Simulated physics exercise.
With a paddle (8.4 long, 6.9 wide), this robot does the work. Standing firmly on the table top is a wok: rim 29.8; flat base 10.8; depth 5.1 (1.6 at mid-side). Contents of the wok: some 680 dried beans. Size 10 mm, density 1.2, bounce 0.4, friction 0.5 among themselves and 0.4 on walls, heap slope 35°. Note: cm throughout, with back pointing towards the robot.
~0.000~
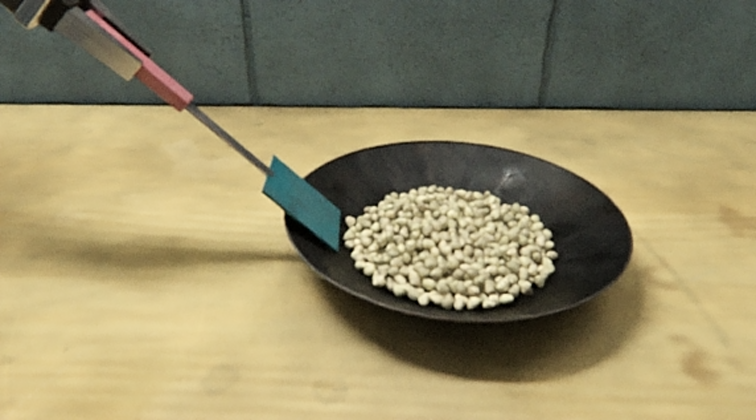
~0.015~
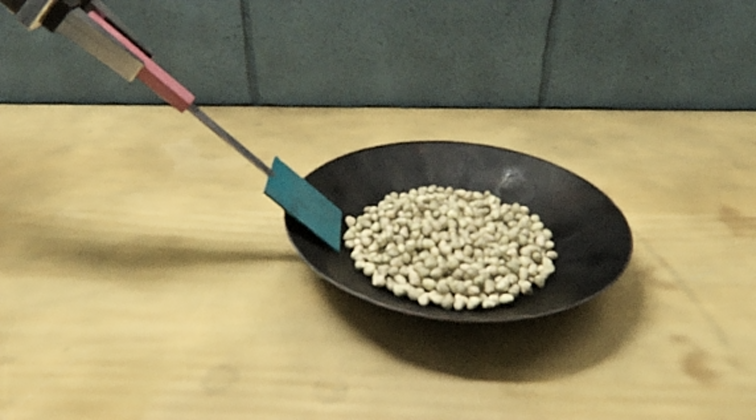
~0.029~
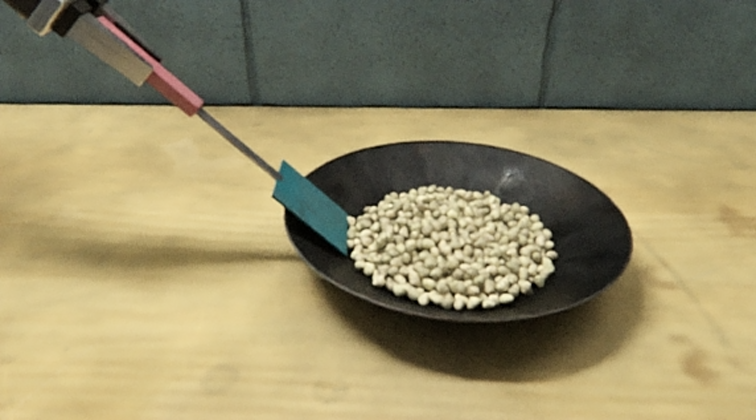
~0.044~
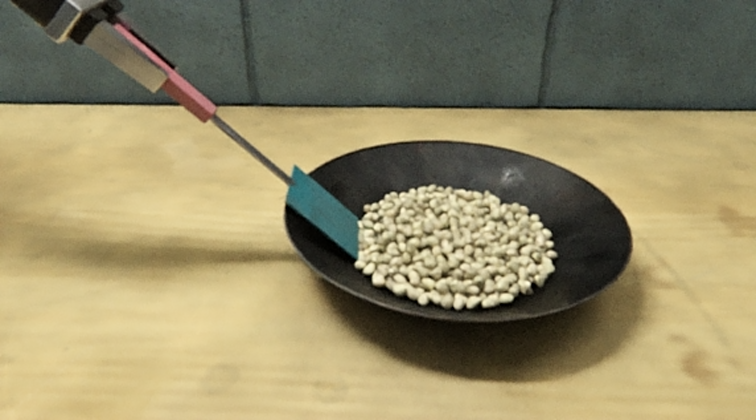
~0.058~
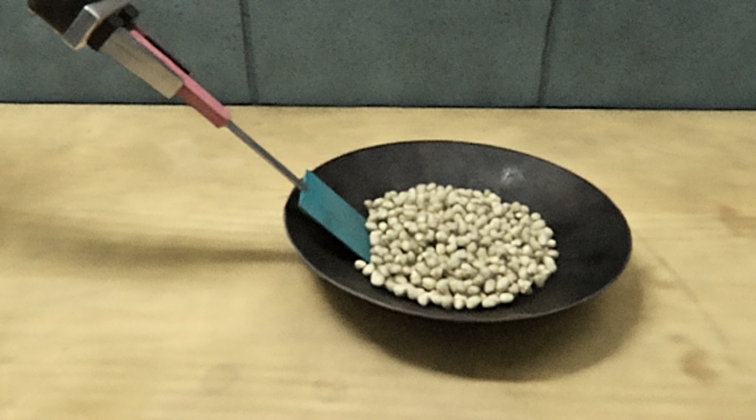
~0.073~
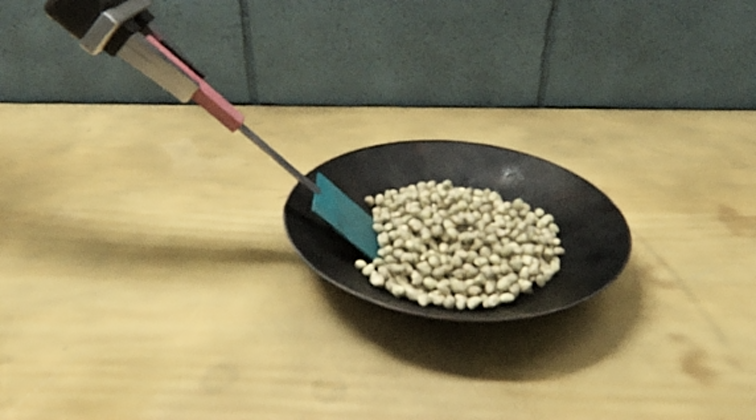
To begin with, a robotic arm holds a teal paddle at the left edge of a pile of pale beans in a black wok on a wooden table. The paddle then slides slowly right and slightly downward into the beans, nudging the nearest ones so the pile shifts slightly right.
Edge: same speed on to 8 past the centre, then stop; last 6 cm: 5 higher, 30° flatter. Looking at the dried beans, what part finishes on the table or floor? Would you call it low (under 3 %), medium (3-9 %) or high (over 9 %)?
I would call it medium.
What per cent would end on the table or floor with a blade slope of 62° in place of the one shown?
I'd expect near 5 percent then.
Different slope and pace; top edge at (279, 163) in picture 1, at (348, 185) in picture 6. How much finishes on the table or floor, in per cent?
Close to 15 in a hundred.
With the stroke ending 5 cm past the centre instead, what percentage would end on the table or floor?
Result: Approx. 0 %.
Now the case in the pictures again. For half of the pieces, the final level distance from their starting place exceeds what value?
I'd guess close to 5 centimetres.
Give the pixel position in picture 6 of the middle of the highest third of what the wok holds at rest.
I'd put it close to (556, 225).
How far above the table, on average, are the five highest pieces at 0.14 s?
7 cm or so.
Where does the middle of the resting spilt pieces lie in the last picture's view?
Centre of the spill: Approx. (706, 256).
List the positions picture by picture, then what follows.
Paddle top edge at (268, 172), sloping 45°; upper third of the load around (446, 233), from x 350 to 550, top at y 190; 676 in the wok, in the first frame.
Paddle top edge at (270, 173), sloping 45°; upper third of the load around (446, 233), from x 350 to 550, top at y 190, in the second frame.
Paddle top edge at (277, 177), sloping 45°; upper third of the load around (446, 233), from x 350 to 550, top at y 190, in the third frame.
Paddle top edge at (290, 182), sloping 45°; upper third of the load around (447, 232), from x 360 to 550, top at y 190, in the fourth frame.
Paddle top edge at (303, 187), sloping 45°; upper third of the load around (452, 228), from x 360 to 550, top at y 190, in the fifth frame.
Paddle top edge at (315, 190), sloping 45°; upper third of the load around (457, 227), from x 360 to 560, top at y 185; 676 in the wok, in the sixth frame.
By 0.14 s, sloping 45°, highest piece 8 above the table; 676 in the wok.
By 0.21 s, sloping 35°, highest piece 6 above the table; 676 in the wok.
By 0.44 s, sloping 15°, highest piece 7 above the table; 646 in the wok, 21 on the table or floor, 9 on the blade or in flight.
By 1.49 s, sloping 15°, highest piece 6 above the table; 644 in the wok, 32 on the table or floor.
Final count, 644 in the wok, 32 on the table or floor. That is 5 % on the table or floor.
